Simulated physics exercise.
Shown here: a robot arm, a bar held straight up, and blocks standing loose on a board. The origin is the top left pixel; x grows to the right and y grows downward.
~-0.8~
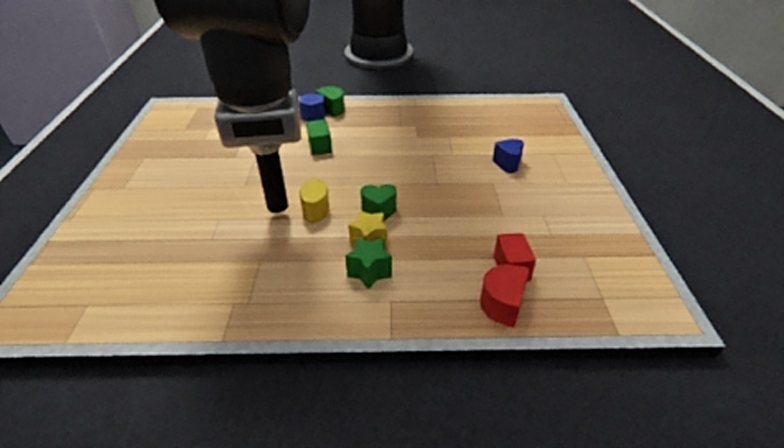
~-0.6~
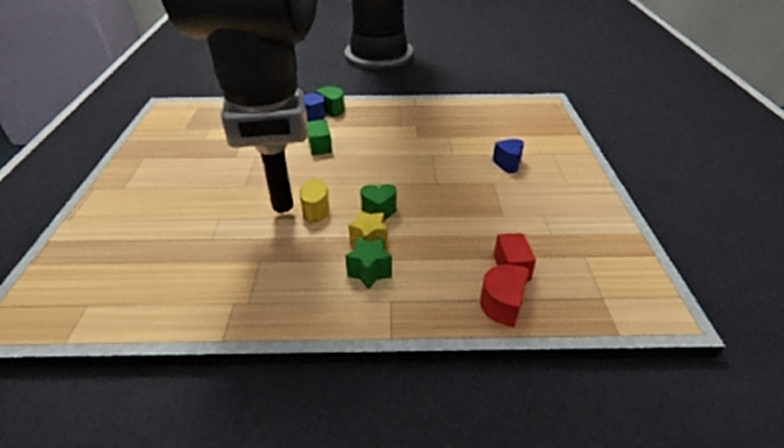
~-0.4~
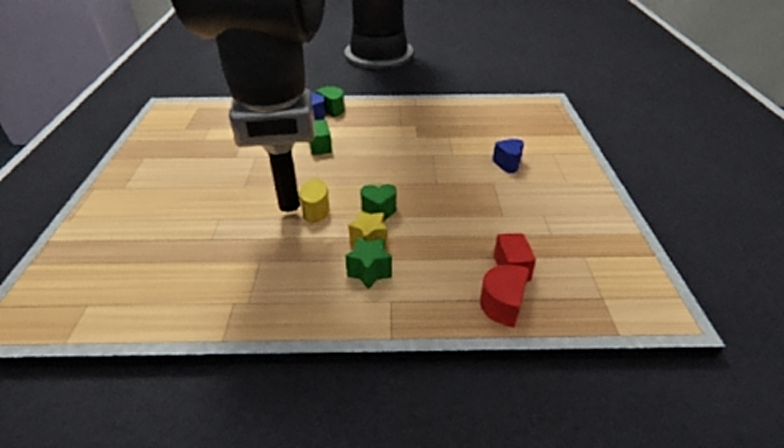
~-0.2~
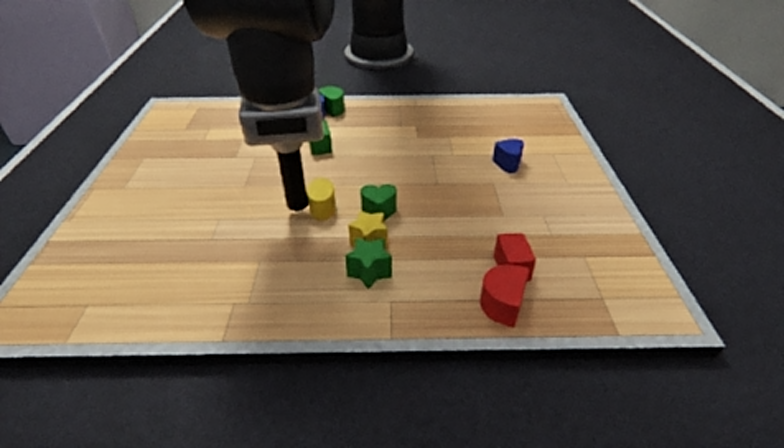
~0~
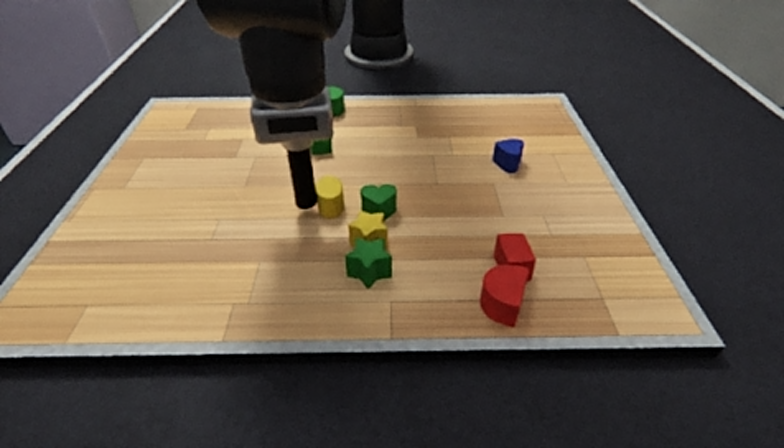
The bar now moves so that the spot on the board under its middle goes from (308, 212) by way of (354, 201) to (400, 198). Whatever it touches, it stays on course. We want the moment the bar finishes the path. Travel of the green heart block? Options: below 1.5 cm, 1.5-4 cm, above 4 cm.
It gets moved 1.5 to 4 cm.
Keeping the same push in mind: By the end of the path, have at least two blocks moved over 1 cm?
That would be a yes.
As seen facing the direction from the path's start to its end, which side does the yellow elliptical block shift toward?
Well, taking the path from its start to its end as straight ahead, the yellow elliptical block moves to the left.
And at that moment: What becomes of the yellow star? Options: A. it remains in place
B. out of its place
The answer is A.
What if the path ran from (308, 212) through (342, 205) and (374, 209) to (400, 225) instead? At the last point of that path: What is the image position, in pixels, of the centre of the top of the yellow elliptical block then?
At roughly (377, 174).
What follows on the original path. One third of the way, bar (338, 196); yellow elliptical block (359, 178); green heart block (386, 193), turned 15° clockwise.
Two thirds of the way, bar (369, 191); yellow elliptical block (387, 171), turned 30° anticlockwise; green heart block (396, 193), turned 55° clockwise.
At the end, bar (400, 190); yellow elliptical block (408, 165), turned 85° anticlockwise; yellow star in place; green heart block (403, 195), turned 95° clockwise.
